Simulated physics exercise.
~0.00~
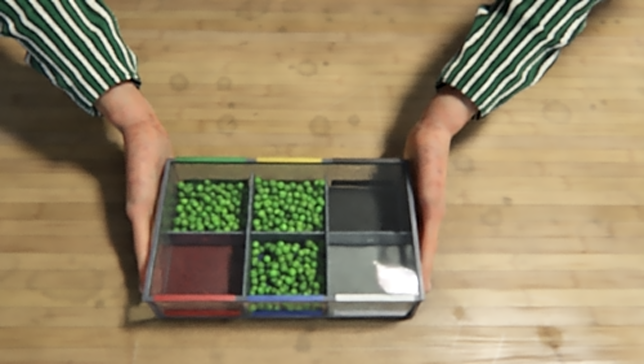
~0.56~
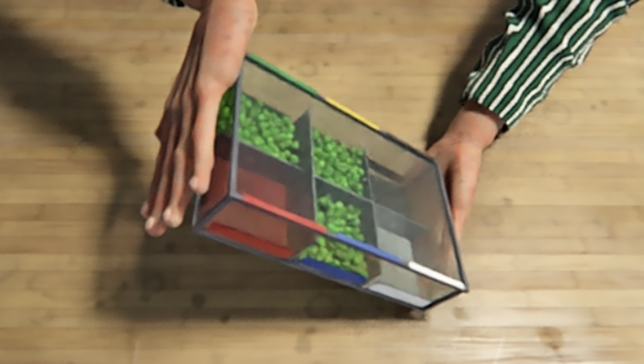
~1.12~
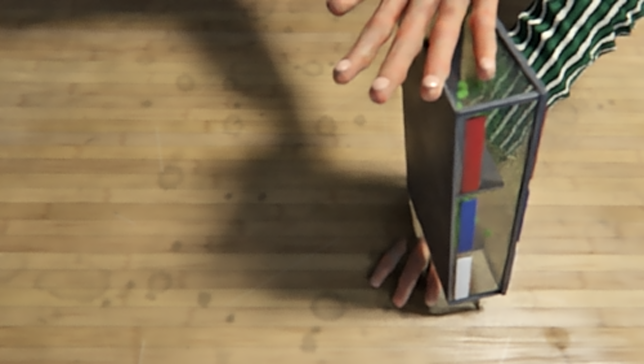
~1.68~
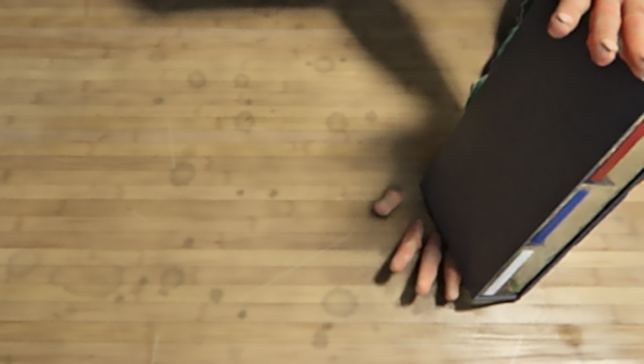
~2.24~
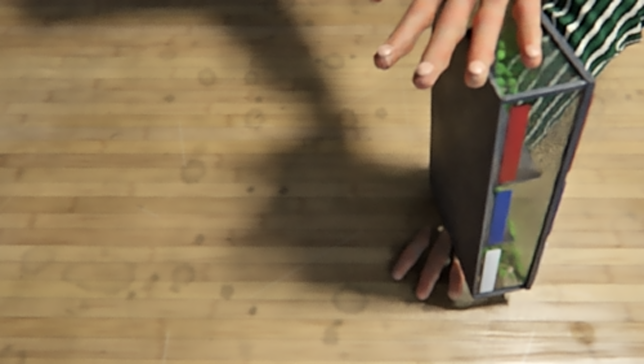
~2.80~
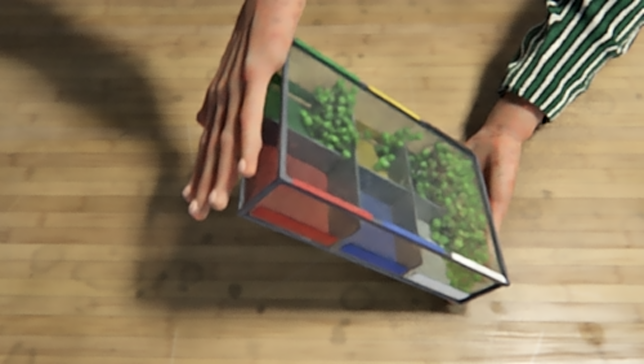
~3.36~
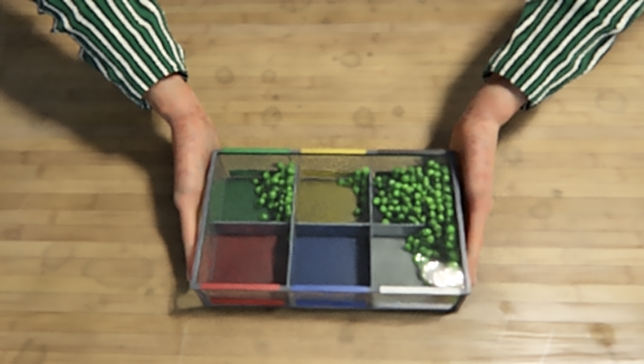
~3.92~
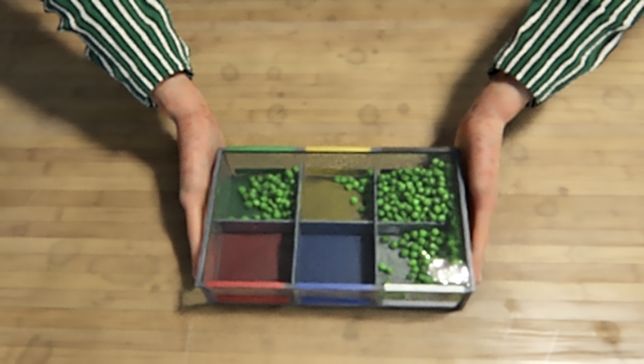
On a pale wooden tabletop seen from above, two hands in green-and-white striped sleeves hold a clear-lidded box with six compartments. Green peas fill the green and yellow compartments at upper left and upper middle and the blue one at lower middle, while the red, black and white ones are empty. The hands swing the box up to the right onto its corner, tipping it past upright until its dark underside shows. They then turn it back and lay it flat. Most peas finish in the black compartment at upper right, with some in green and white, a few in yellow, and none in red or blue.
